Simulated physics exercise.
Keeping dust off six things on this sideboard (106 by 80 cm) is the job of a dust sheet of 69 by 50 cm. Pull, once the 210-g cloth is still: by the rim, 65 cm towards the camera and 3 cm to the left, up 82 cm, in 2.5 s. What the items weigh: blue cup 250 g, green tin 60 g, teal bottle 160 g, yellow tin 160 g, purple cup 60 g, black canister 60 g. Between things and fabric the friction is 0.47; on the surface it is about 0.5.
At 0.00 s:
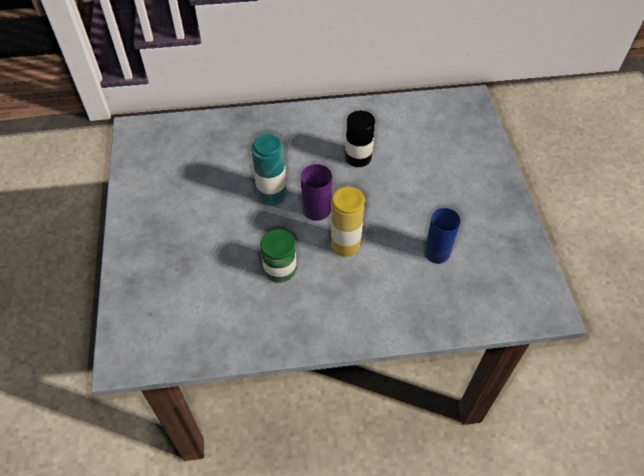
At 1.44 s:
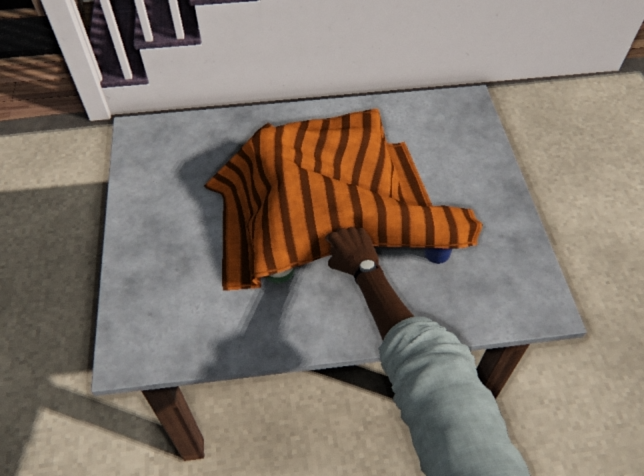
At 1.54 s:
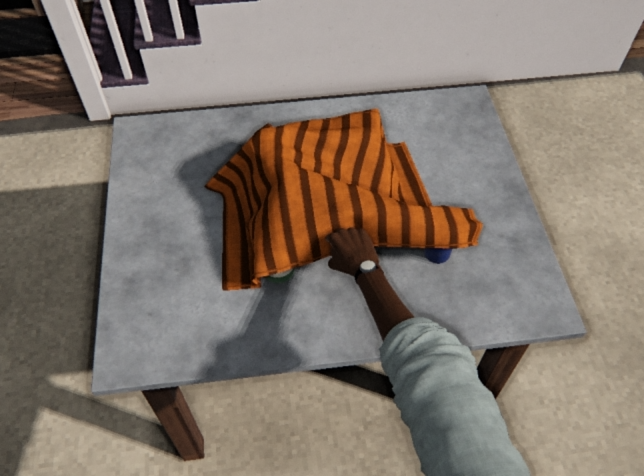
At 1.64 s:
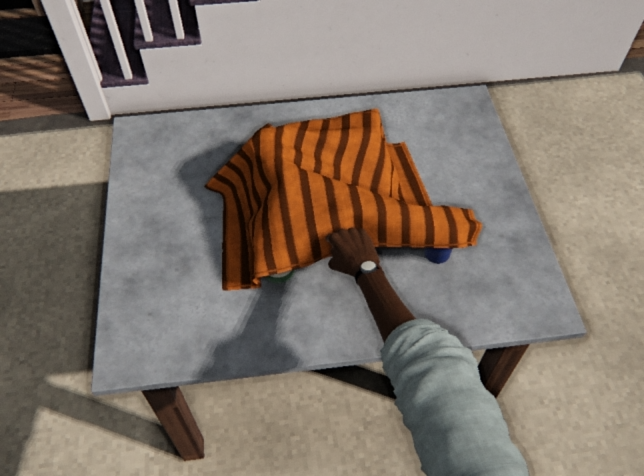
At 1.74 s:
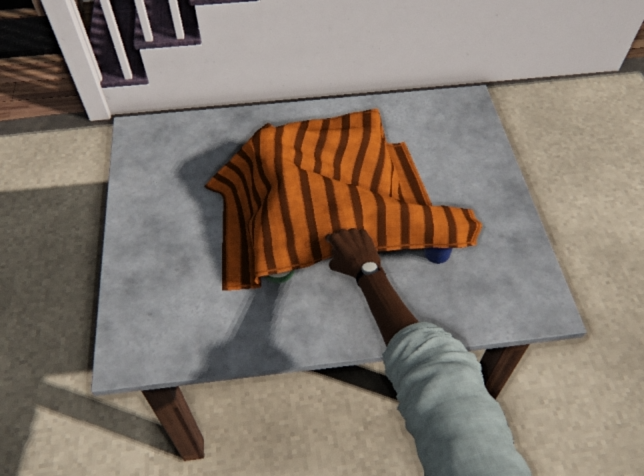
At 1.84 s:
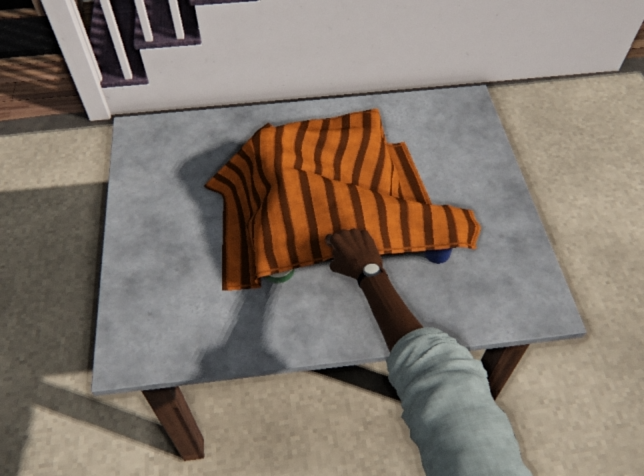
On a grey table, six colourful containers standing uncovered, then an orange striped cloth covering them as a hand grips its front edge, barely moving.
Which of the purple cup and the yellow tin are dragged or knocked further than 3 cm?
My prediction: I expect the purple cup to remain in position, I expect the yellow tin to budge.
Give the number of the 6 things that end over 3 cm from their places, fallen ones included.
My count is 4.
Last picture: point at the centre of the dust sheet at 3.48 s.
Close to (467, 468) in pixels.
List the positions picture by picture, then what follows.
The first picture shows shows, yellow tin (348, 199), 18 cm tall; purple cup (317, 176), 13 cm tall; teal bottle (267, 144), 18 cm tall; blue cup (446, 219), 13 cm tall; green tin (278, 243), 11 cm tall; black canister (361, 120), 14 cm tall.
The second picture shows shows, dust sheet corners (223, 291) (245, 158) (404, 142) (477, 245); grip (332, 254).
The third picture shows shows, dust sheet corners (223, 291) (245, 158); grip (332, 255).
The fourth picture shows shows, dust sheet corners (223, 291) (245, 158); grip (333, 255).
The fifth picture shows shows, dust sheet corners (223, 291) (245, 158); grip (333, 256).
The sixth picture shows shows, dust sheet corners (223, 291) (245, 158) (404, 142) (476, 249); grip (334, 257).
By 2.4 s, middle of the dust sheet at (305, 223); yellow tin on its side, 11 cm off its start, black canister 9 cm off its start, teal bottle 8 cm off its start.
By 2.9 s, middle of the dust sheet at (363, 337); yellow tin on its side, 15 cm off its start, purple cup 1 cm off its start, teal bottle on its side, 17 cm off its start.
By 3.5 s, middle of the dust sheet at (467, 468); yellow tin on its side, 20 cm off its start at (375, 310), purple cup 1 cm off its start at (313, 178), teal bottle on its side, 16 cm off its start at (302, 231).
By 4.0 s, middle of the dust sheet at a place out of view; yellow tin on its side, 26 cm off its start, purple cup 1 cm off its start, teal bottle on its side, 16 cm off its start.
By 4.8 s, middle of the dust sheet at a place out of view; yellow tin over the edge, purple cup 1 cm off its start at (313, 178), teal bottle on its side, 16 cm off its start at (302, 231), green tin on its side, 12 cm off its start at (282, 306).
